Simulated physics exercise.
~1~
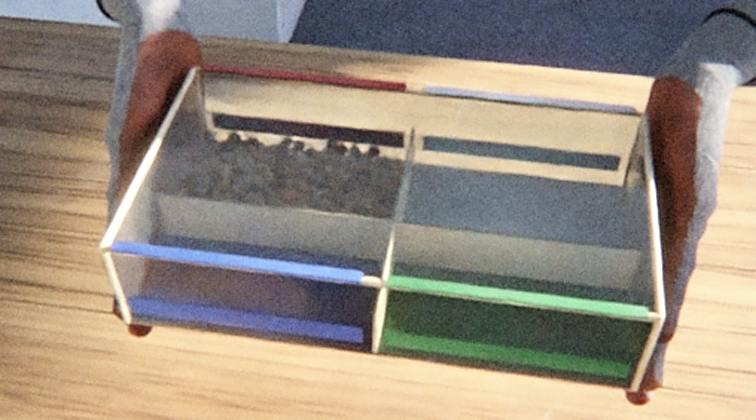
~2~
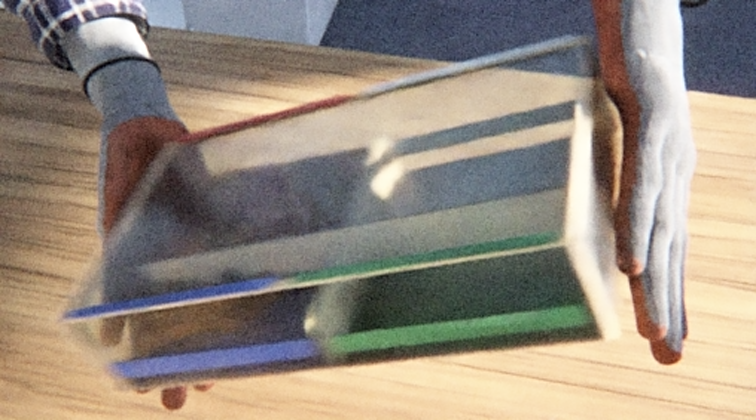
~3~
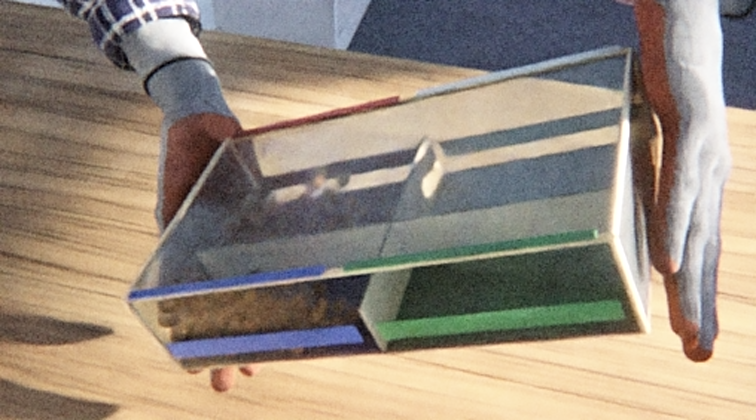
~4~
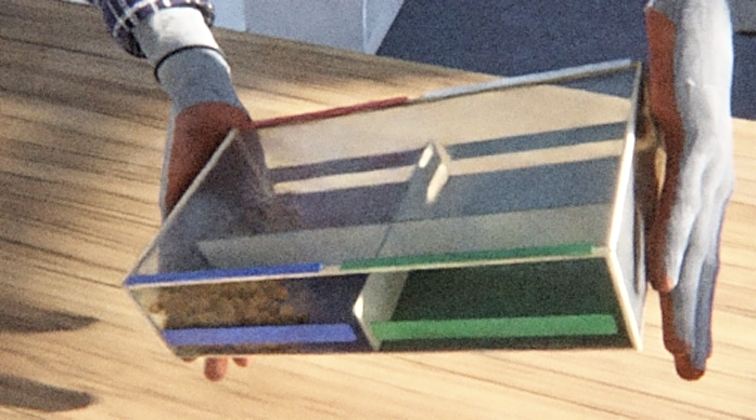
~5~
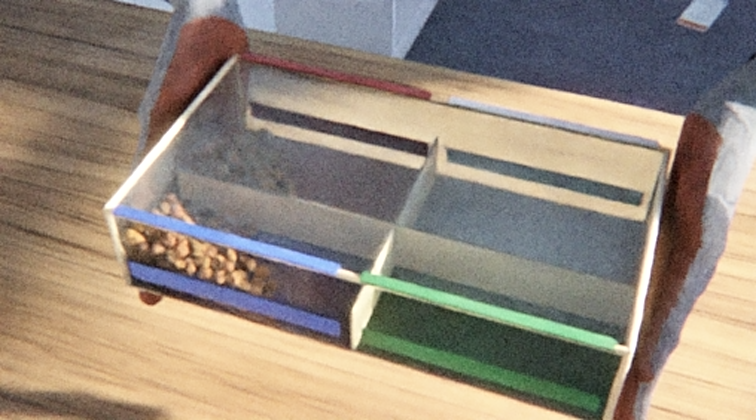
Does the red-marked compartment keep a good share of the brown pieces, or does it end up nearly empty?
It keeps a good share. The pieces finish split between the red and blue compartments, while the white and green ones stay empty.
Over a wooden table, hands tilt and level a divided box, spreading brown pieces into blue.
